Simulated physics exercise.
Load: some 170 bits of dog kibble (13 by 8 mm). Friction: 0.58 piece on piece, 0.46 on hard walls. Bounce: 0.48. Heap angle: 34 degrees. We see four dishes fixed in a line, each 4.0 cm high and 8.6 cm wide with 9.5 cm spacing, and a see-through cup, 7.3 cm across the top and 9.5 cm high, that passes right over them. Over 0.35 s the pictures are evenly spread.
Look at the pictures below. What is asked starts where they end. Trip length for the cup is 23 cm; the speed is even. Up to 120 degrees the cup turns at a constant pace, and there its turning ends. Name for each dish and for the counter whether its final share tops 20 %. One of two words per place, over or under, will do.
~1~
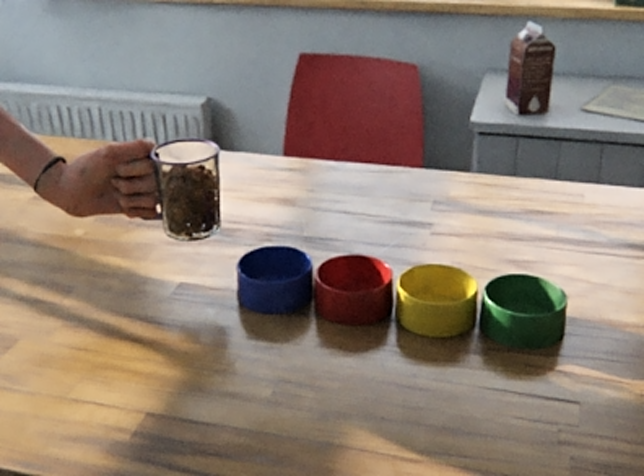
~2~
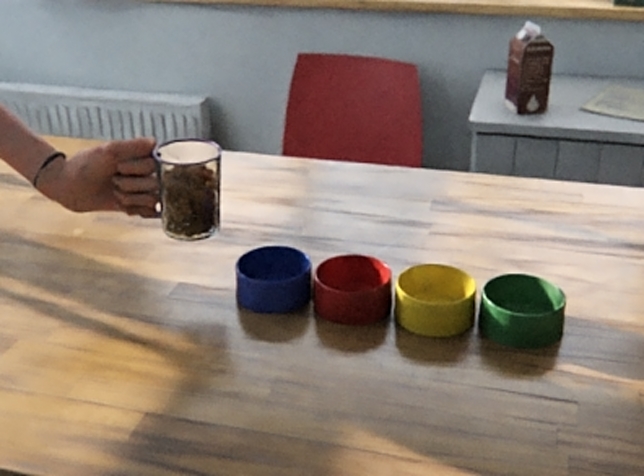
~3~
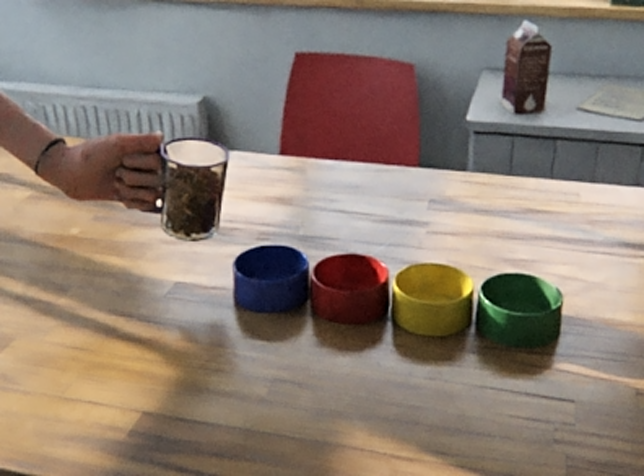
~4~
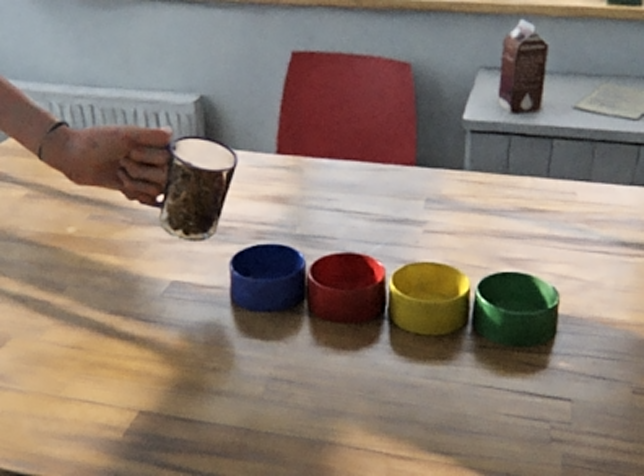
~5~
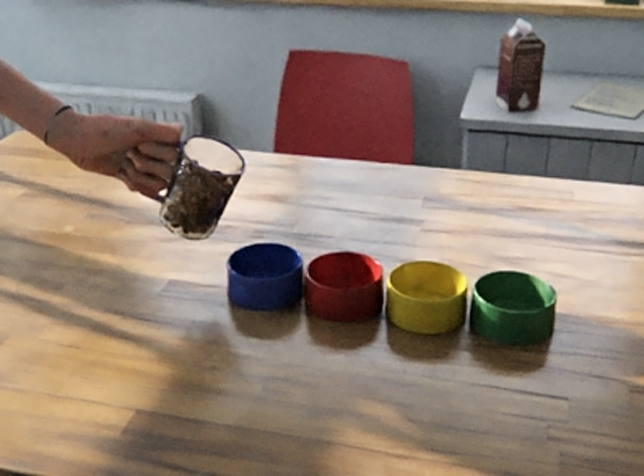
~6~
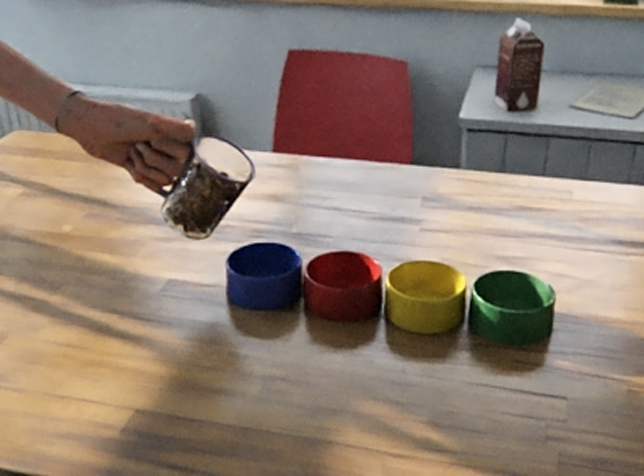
My prediction: Red dish: I expect its count to outstrip a fifth of the total, blue dish: I expect its count to stay within a fifth of the total, green dish: I expect its count to stay within a fifth of the total, yellow dish: I expect its count to stay within a fifth of the total, counter: I expect its count to stay within a fifth of the total.
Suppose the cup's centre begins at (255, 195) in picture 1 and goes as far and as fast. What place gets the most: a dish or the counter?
Top spot: Yellow.
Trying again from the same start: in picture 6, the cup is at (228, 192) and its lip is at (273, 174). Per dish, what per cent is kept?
In the end red holds 0, blue holds 0, green holds 0, yellow holds 100.
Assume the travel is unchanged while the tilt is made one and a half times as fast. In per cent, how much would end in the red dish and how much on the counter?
The red dish 70, the counter 20.
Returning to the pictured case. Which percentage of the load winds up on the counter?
I'd put it near 10 per cent.
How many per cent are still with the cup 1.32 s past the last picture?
Roughly 0 percent.
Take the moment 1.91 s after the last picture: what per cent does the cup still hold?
I'd say close to 0 per cent.
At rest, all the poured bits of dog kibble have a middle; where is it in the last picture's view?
My guess is close to (351, 283).
Then, 0.79 s after the last picture, tilt 119 degrees; cup holds 75 %, red 25 %.
Then, 1.32 s after the last picture, tilt 120 degrees; cup holds 0 %, red 90 %.
Then, 1.91 s after the last picture, tilt 120 degrees; cup holds 0 %, red 90 %.
In the end, red 90 %, blue 0 %, green 0 %, yellow 0 %, counter 10 %.
